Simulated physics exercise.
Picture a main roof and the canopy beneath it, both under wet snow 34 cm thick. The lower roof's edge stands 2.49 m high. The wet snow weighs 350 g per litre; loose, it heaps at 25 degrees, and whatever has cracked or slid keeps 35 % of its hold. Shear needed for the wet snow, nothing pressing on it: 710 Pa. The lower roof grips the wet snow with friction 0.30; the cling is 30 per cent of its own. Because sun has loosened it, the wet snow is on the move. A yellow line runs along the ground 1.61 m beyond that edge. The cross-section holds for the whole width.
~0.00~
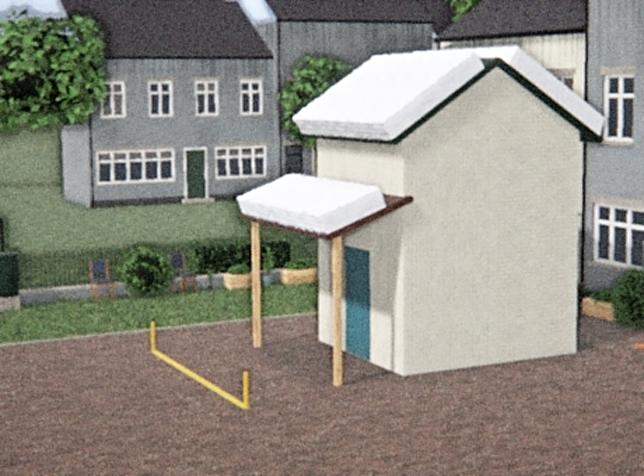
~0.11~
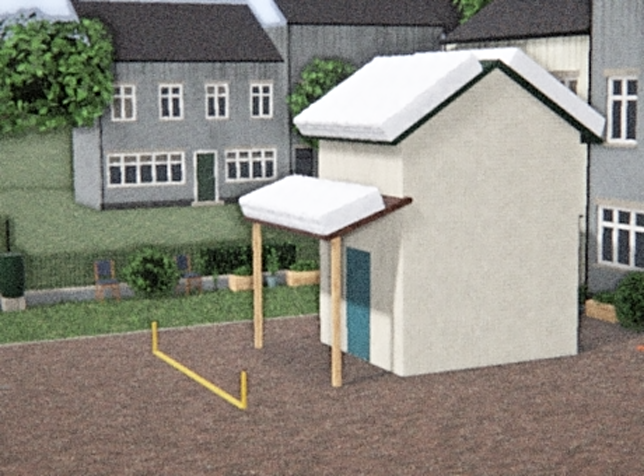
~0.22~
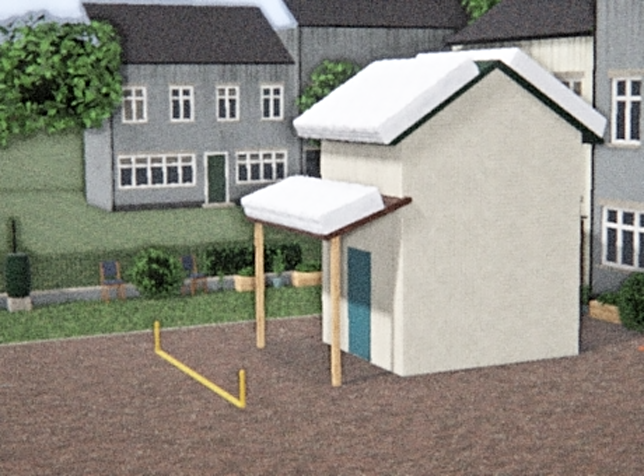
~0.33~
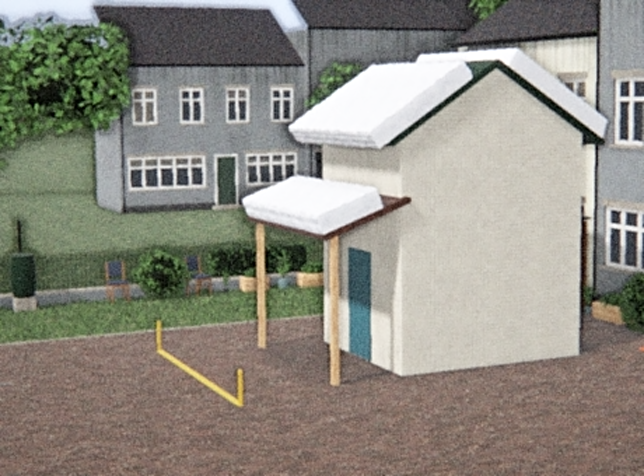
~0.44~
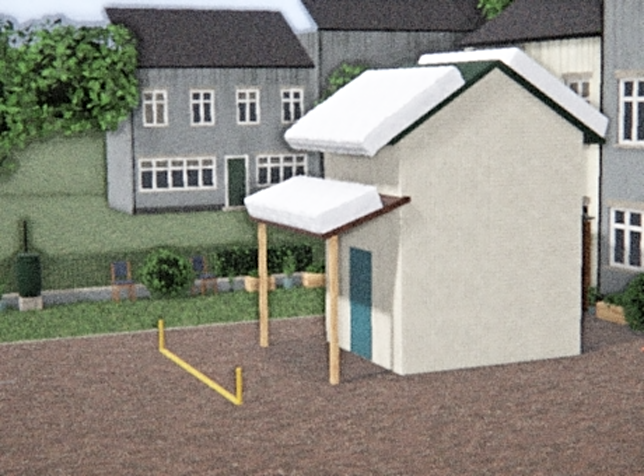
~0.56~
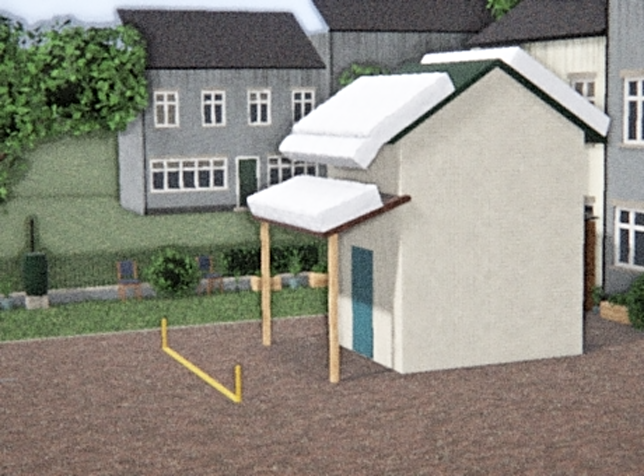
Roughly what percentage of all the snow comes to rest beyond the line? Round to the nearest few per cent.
Roughly 47 %.
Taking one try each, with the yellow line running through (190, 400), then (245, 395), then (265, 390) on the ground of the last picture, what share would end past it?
First try around 40 per cent, second around 55 per cent, third around 65 per cent.
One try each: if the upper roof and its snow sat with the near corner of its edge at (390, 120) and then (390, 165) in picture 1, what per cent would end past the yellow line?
Around 40 percent, then around 50 percent.
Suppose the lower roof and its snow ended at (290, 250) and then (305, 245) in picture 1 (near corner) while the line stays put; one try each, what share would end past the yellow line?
Try 1: 65 %; try 2: 60 %.
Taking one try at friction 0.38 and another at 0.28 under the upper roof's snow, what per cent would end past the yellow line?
I'd say 45 %, followed by 45 %.
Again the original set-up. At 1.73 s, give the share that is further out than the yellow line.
30 percent.
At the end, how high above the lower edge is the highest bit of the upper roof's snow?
About 0.6 m above the lower edge.
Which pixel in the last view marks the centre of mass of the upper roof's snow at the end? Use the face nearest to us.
I'd put it at around pixel (179, 385).
By 1.09 s, none is below the lower edge and 0 % is past the line.
By 1.73 s, 77 % is below the lower edge and 29 % is past the line.
By 2.36 s, 77 % is below the lower edge and 47 % is past the line.
By 3.00 s, 77 % is below the lower edge and 47 % is past the line.
By 3.10 s, at the end, 77 % is below the lower edge and 47 % is past the line.
